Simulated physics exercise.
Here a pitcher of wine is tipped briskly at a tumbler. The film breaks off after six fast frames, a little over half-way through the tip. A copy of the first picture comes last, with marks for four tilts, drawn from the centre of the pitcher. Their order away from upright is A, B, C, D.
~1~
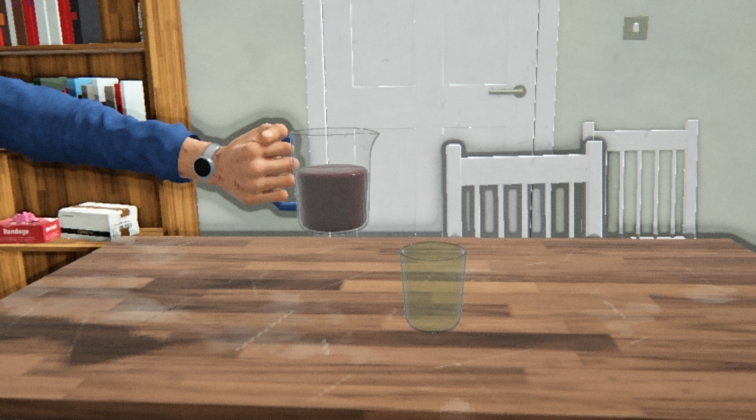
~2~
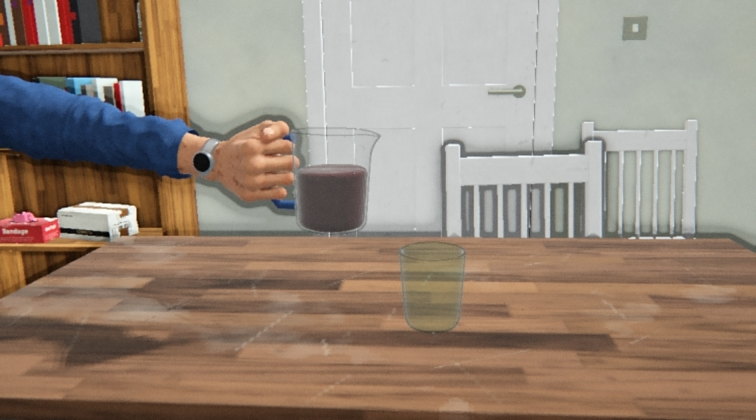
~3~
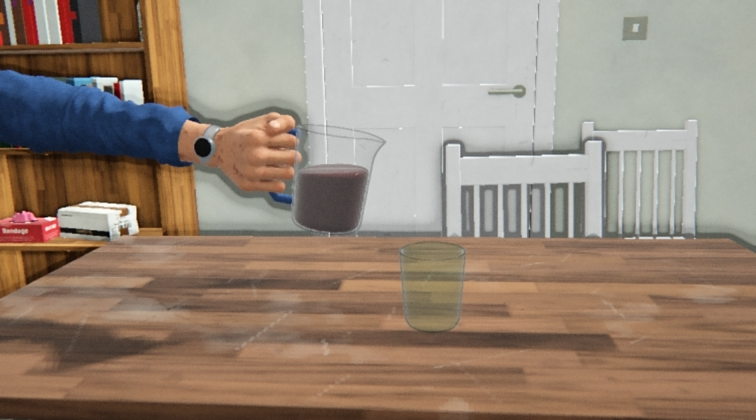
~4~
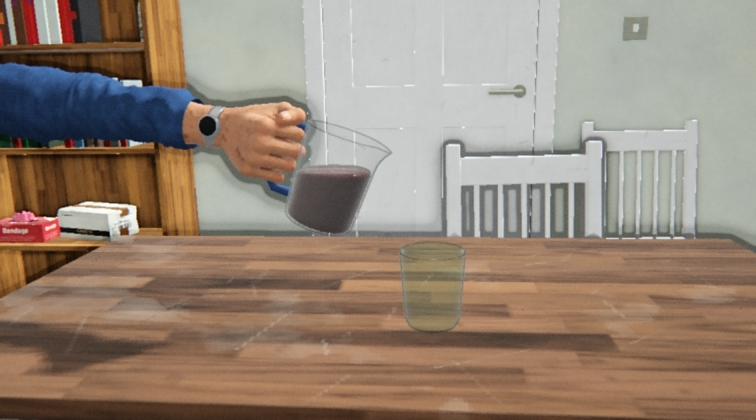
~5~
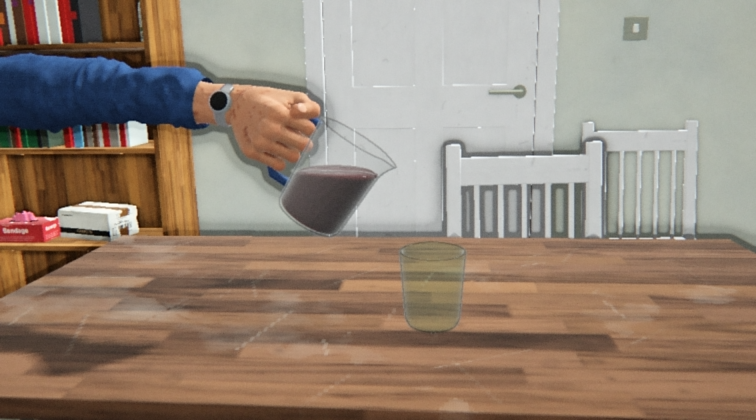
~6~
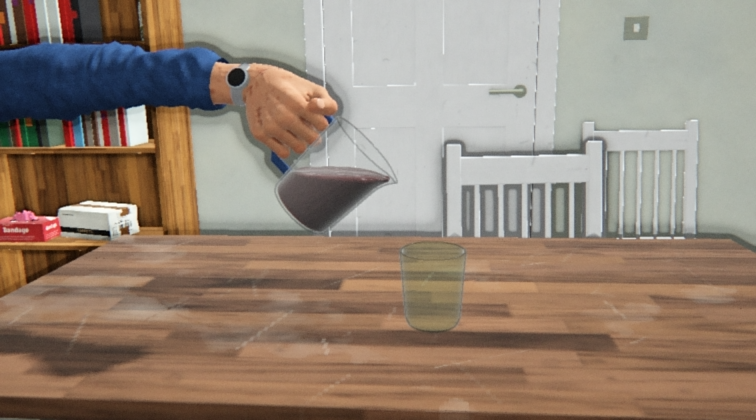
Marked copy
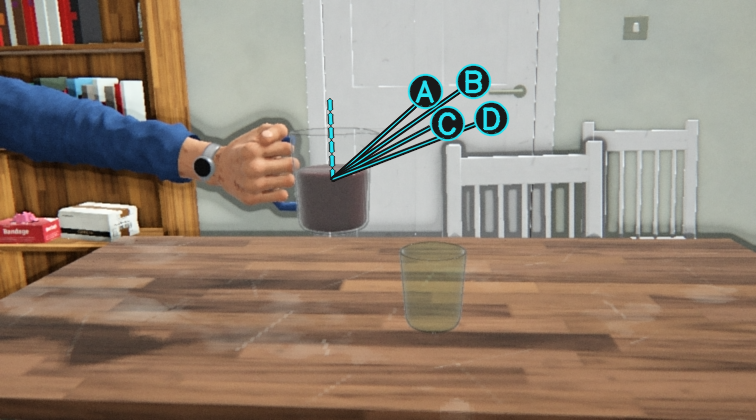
A hand tilts a glass pitcher of dark wine steadily rightward above a tumbler on a table.
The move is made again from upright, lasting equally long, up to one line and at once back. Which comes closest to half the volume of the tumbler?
Go for D.
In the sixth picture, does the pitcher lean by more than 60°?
No.
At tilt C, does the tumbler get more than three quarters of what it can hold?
No, it does not.
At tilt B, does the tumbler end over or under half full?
Under half.
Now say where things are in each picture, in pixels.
In the first picture, upright, lip at (378, 133); rim of the tumbler round (433, 250); nothing has left yet.
In the second picture, tipped about 2°, lip at (379, 135); nothing has left yet.
In the third picture, tipped about 9°, lip at (385, 141); nothing has left yet.
In the fourth picture, tipped about 20°, lip at (391, 152); nothing has left yet.
In the fifth picture, tipped about 33°, lip at (395, 166); nothing has left yet.
In the sixth picture, tipped about 47°, lip at (397, 181); nothing has left yet.
In cyan, A at (414, 105); B at (458, 91); C at (429, 127); D at (475, 124).
For tilt A, the tumbler ends with about 6 % of what it can hold.
For tilt B, the tumbler ends with about 16 % of what it can hold.
For tilt C, the tumbler ends with about 31 % of what it can hold.
For tilt D, the tumbler ends with about 47 % of what it can hold.
